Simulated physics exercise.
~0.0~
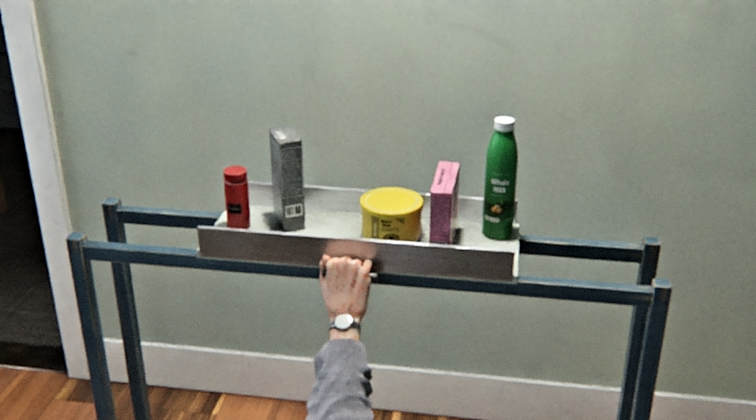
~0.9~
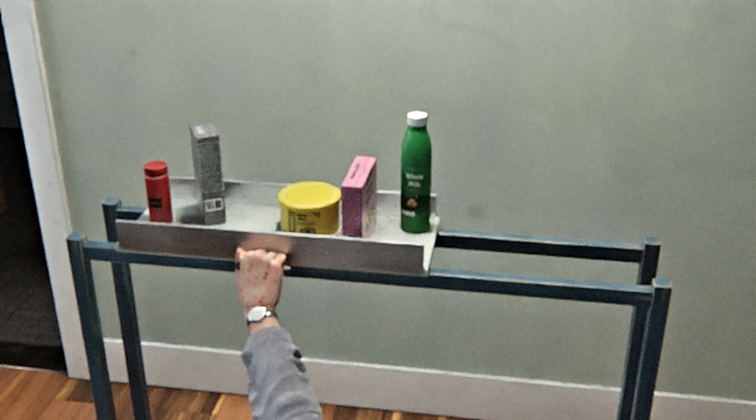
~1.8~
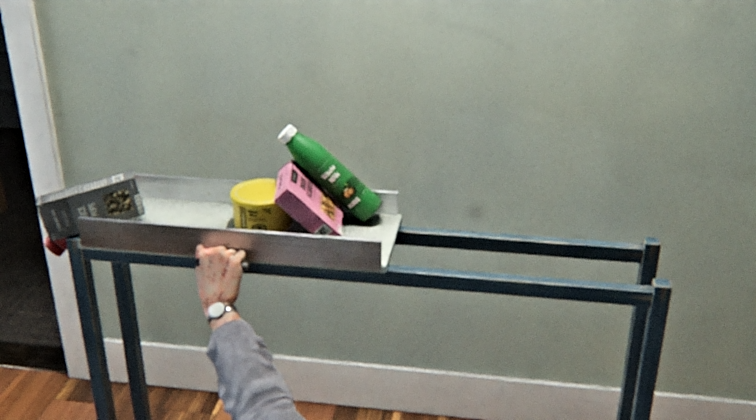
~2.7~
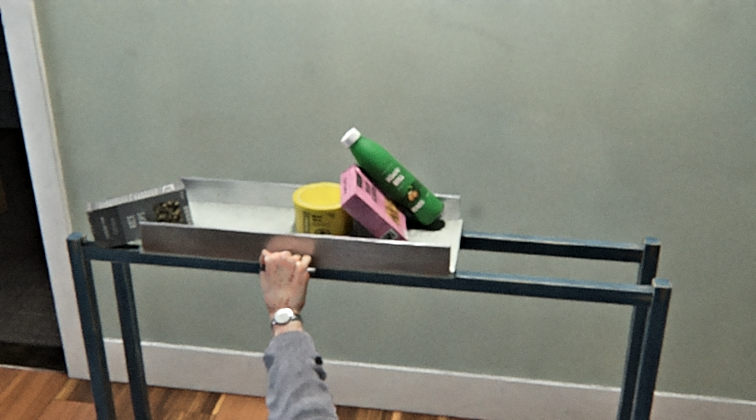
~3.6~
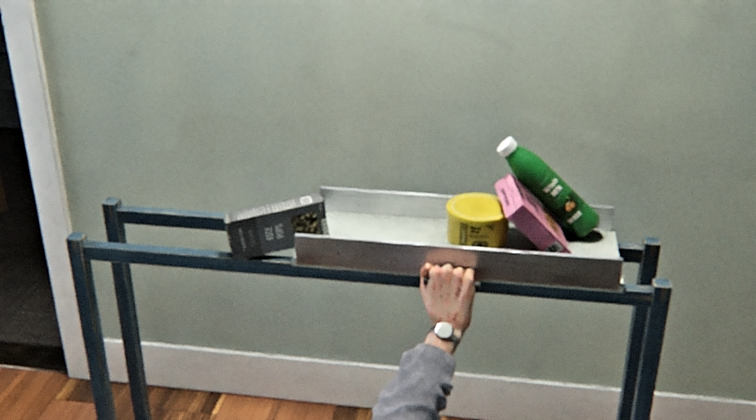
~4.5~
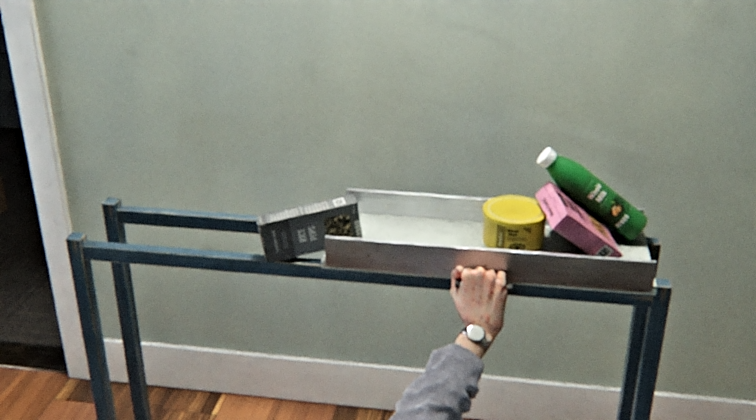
A metal tray pushed by a hand slid left along a blue frame, tipping the red shaker off the end and toppling the grey packet, then moved right, ending with the packet off the tray, the bottle and pink packet leaning, and the tub upright.
